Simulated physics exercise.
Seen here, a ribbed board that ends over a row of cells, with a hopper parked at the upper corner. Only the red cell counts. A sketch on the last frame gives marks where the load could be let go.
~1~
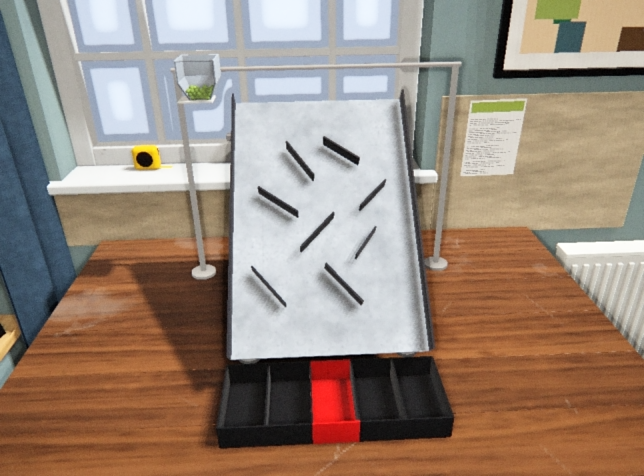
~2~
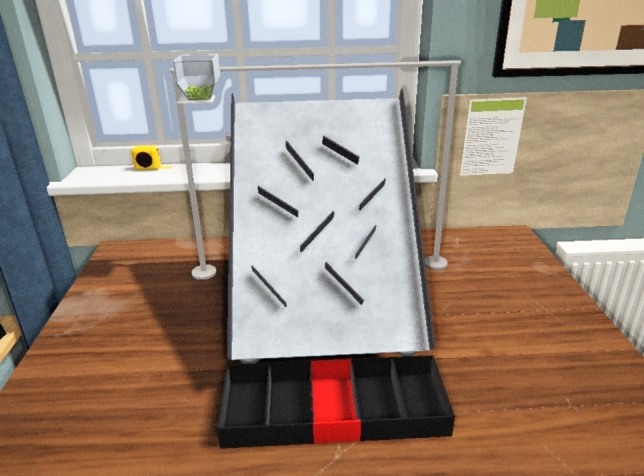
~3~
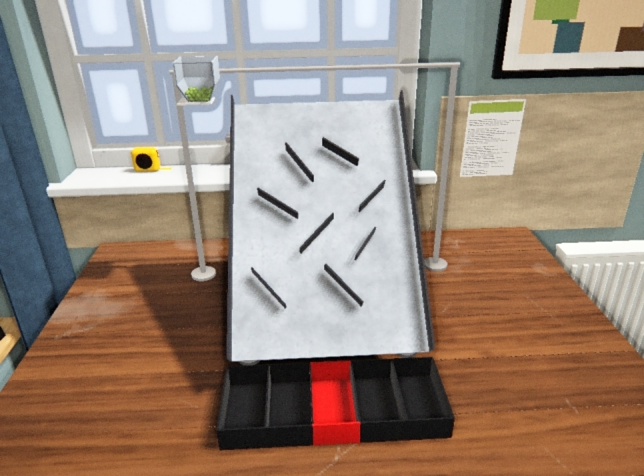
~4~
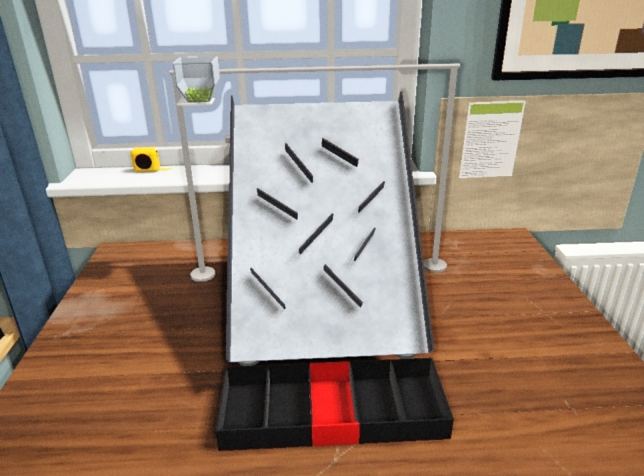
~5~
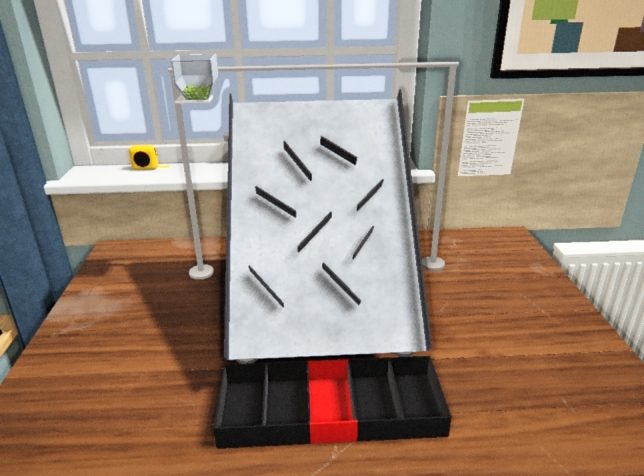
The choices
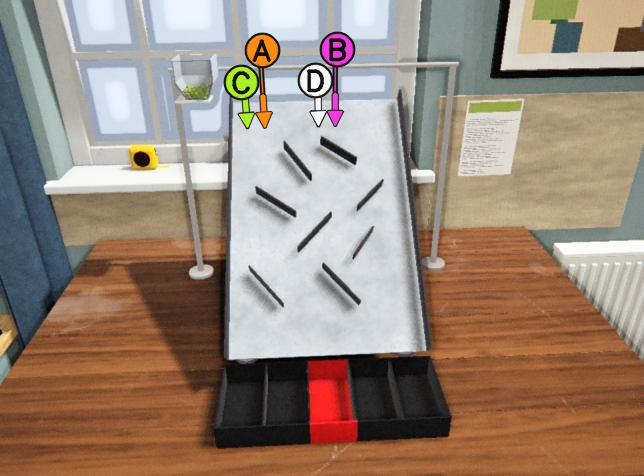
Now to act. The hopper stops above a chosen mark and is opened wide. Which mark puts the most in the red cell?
The answer is mark A.
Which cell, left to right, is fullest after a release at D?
It is the fifth one.
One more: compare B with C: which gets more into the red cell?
Mark C.
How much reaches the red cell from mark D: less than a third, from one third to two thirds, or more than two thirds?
Mark D gives less than a third.
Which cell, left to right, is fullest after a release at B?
The fifth.
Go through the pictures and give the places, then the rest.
Hopper (201, 91), dried peas, door shut, in the first frame.
Ribs (286, 141) to (313, 174), (323, 136) to (359, 157), (258, 186) to (298, 211), in the second frame.
Ribs (360, 206) to (385, 180), (300, 248) to (334, 213), (356, 255) to (376, 227), in the third frame.
Ribs (250, 268) to (285, 305), (325, 265) to (363, 303), in the fourth frame.
Red cell (334, 431), number 3 of 5 from the left, in the fifth frame.
On the marked copy, mark A meets the board at (264, 122); mark B meets the board at (335, 120); mark C meets the board at (247, 122); mark D meets the board at (318, 120).
For mark A, roughly half in the red cell, roughly half in other cells.
For mark B, about a tenth in the red cell, almost all in other cells, just a few outside the box.
For mark C, roughly a third in the red cell, roughly two thirds in other cells.
For mark D, about a tenth in the red cell, the larger part in other cells.
